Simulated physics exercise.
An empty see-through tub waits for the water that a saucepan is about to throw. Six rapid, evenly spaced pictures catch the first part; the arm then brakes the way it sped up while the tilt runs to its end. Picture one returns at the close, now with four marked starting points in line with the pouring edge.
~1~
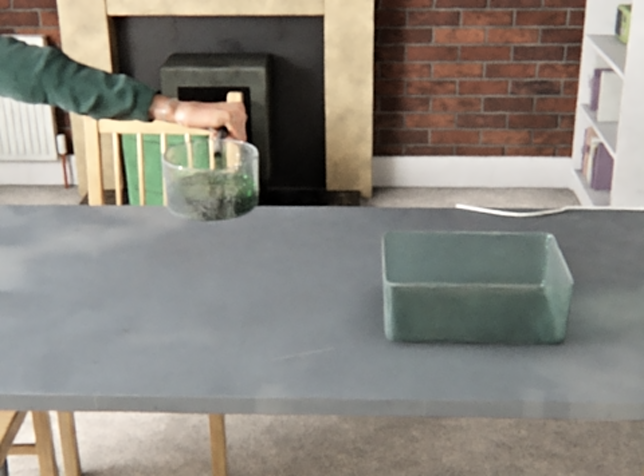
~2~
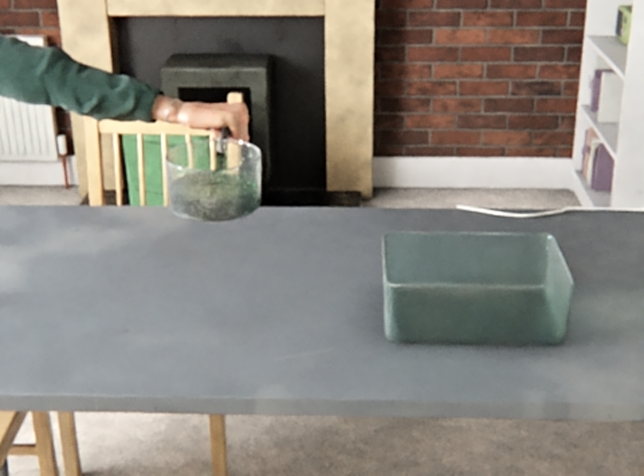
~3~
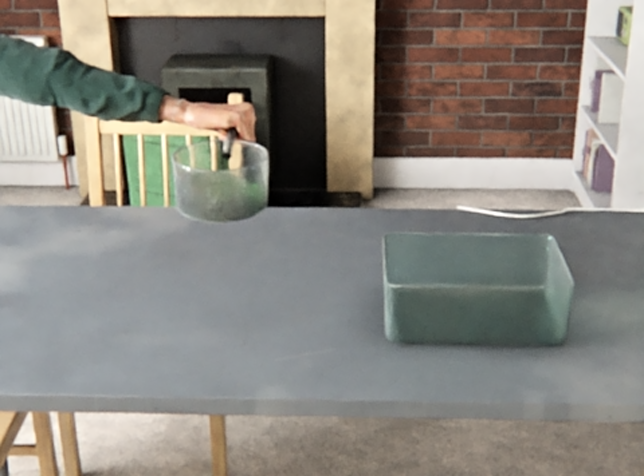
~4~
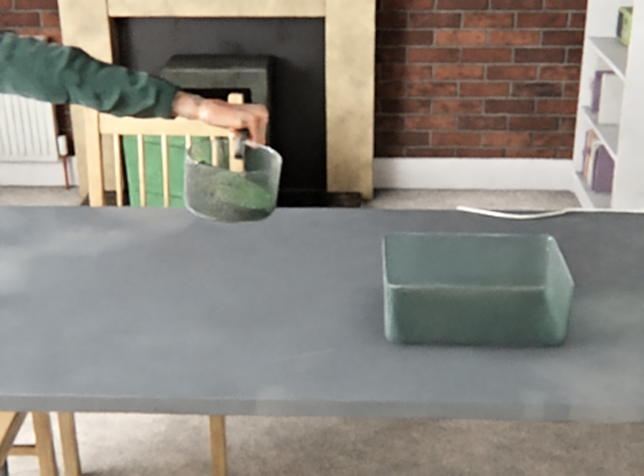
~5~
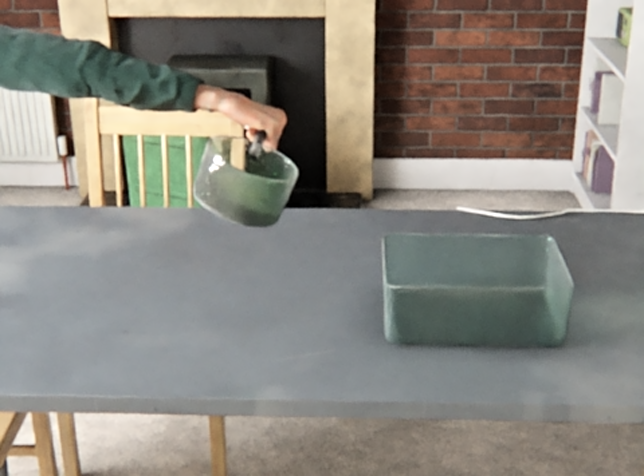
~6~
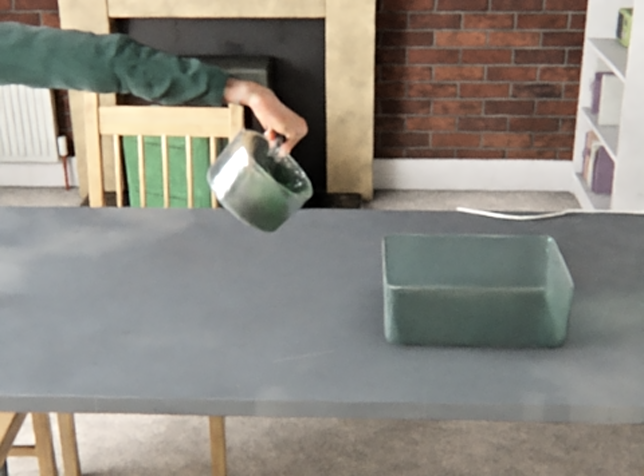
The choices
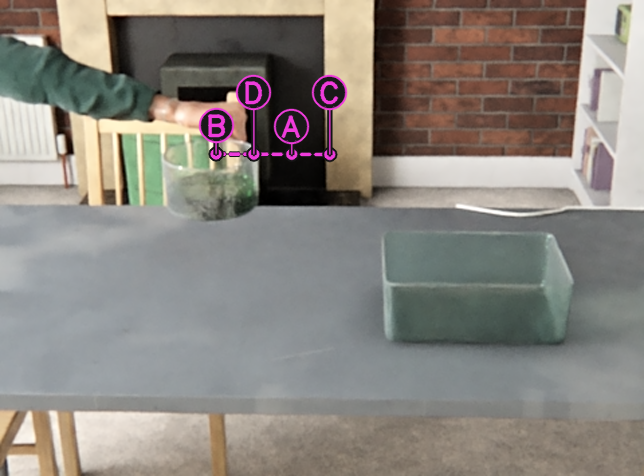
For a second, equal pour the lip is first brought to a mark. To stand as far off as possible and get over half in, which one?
Choose A.
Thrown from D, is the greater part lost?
Yes, that goes wrong.
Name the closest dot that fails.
Here it is dot D.
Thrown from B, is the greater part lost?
Yes.
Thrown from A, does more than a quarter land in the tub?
Yes.
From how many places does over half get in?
Two of them.
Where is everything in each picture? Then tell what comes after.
Upright, lip at (256, 154); tub from (385, 338) to (565, 340); nothing has left yet.
Upright, lip at (258, 154); nothing has left yet.
Upright, lip at (266, 155); nothing has left yet.
Tipped about 7°, lip at (280, 161); nothing has left yet.
Tipped about 21°, lip at (297, 173); nothing has left yet.
Tipped about 42°, lip at (311, 191); nothing has left yet.
On the marked copy, A at (291, 154); B at (216, 153); C at (329, 154); D at (253, 154).
If A is chosen, about 68 % lands in the tub, 23 % falls short and 9 % goes beside or beyond.
If B is chosen, about 0 % lands in the tub, 98 % falls short.
If C is chosen, about 81 % lands in the tub, 5 % falls short and 14 % goes beside or beyond.
If D is chosen, about 17 % lands in the tub, 81 % falls short and 3 % goes beside or beyond.
